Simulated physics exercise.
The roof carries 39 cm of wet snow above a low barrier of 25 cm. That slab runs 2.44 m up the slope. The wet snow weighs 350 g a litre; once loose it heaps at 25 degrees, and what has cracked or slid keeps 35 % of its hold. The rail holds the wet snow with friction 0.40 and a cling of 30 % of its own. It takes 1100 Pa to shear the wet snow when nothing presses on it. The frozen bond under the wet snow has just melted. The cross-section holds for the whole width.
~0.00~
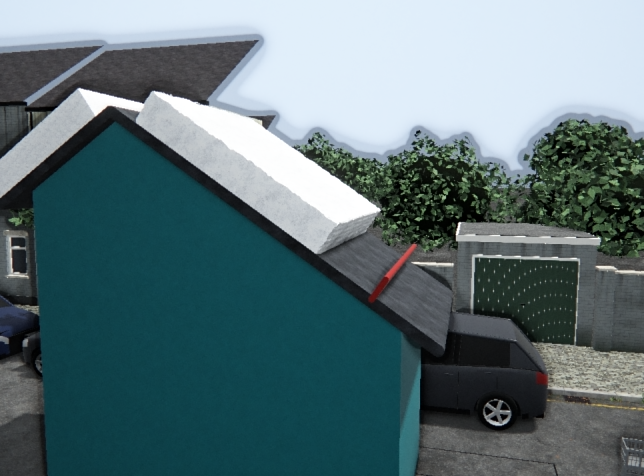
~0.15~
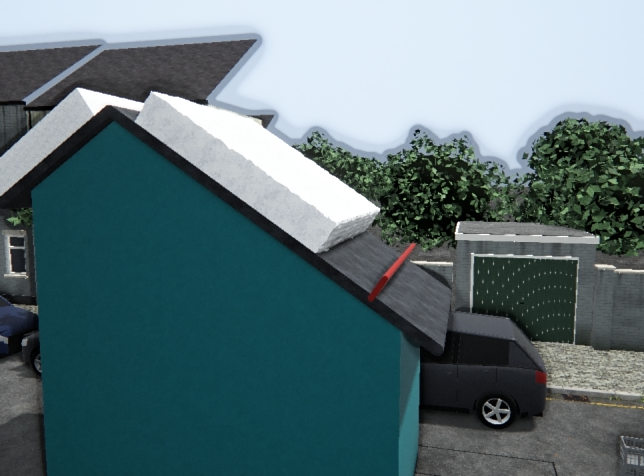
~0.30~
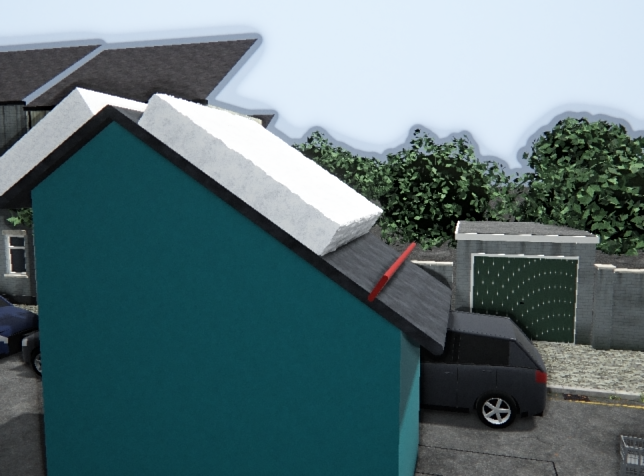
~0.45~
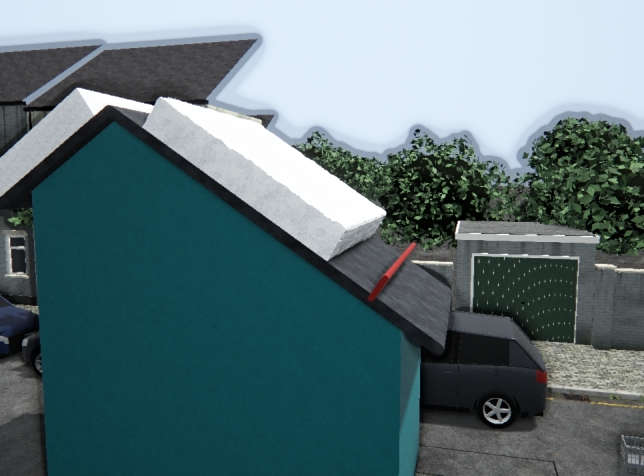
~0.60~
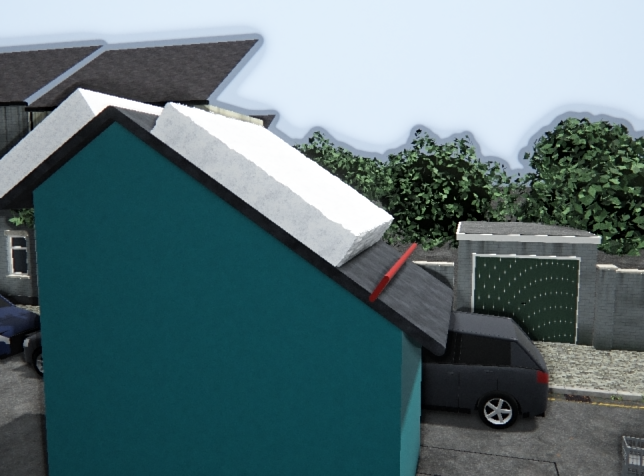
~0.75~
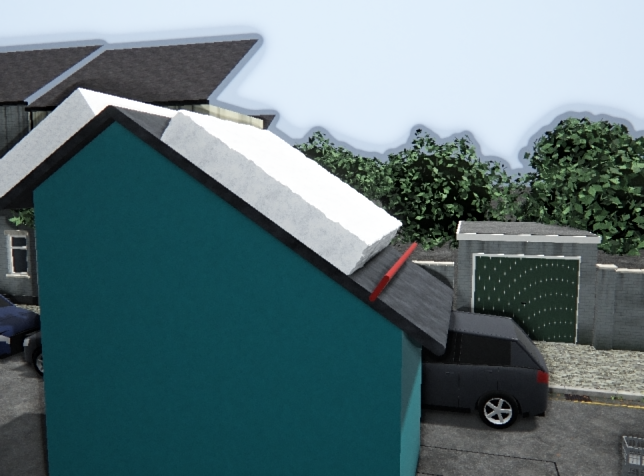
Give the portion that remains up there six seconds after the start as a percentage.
It comes to some 94 %.
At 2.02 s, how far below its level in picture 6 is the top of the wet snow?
Roughly 0.4 m.
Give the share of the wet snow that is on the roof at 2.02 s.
Some 95 per cent.
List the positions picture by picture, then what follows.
The first picture shows foremost bit of the wet snow at (335, 227).
The second picture shows foremost bit of the wet snow at (335, 227), its middle shifted 1.3 cm.
The third picture shows foremost bit of the wet snow at (339, 229), its middle shifted 5.3 cm.
The fourth picture shows foremost bit of the wet snow at (345, 232), its middle shifted 12 cm.
The fifth picture shows foremost bit of the wet snow at (355, 239), its middle shifted 23 cm.
The sixth picture shows foremost bit of the wet snow at (367, 248), its middle shifted 37 cm.
After 1.33 s, 100 % of the snow is on the roof.
After 2.02 s, 95 % of the snow is on the roof.
After 2.71 s, 94 % of the snow is on the roof.
After 3.40 s, 94 % of the snow is on the roof.
After 6.00 s, 94 % of the snow is on the roof.
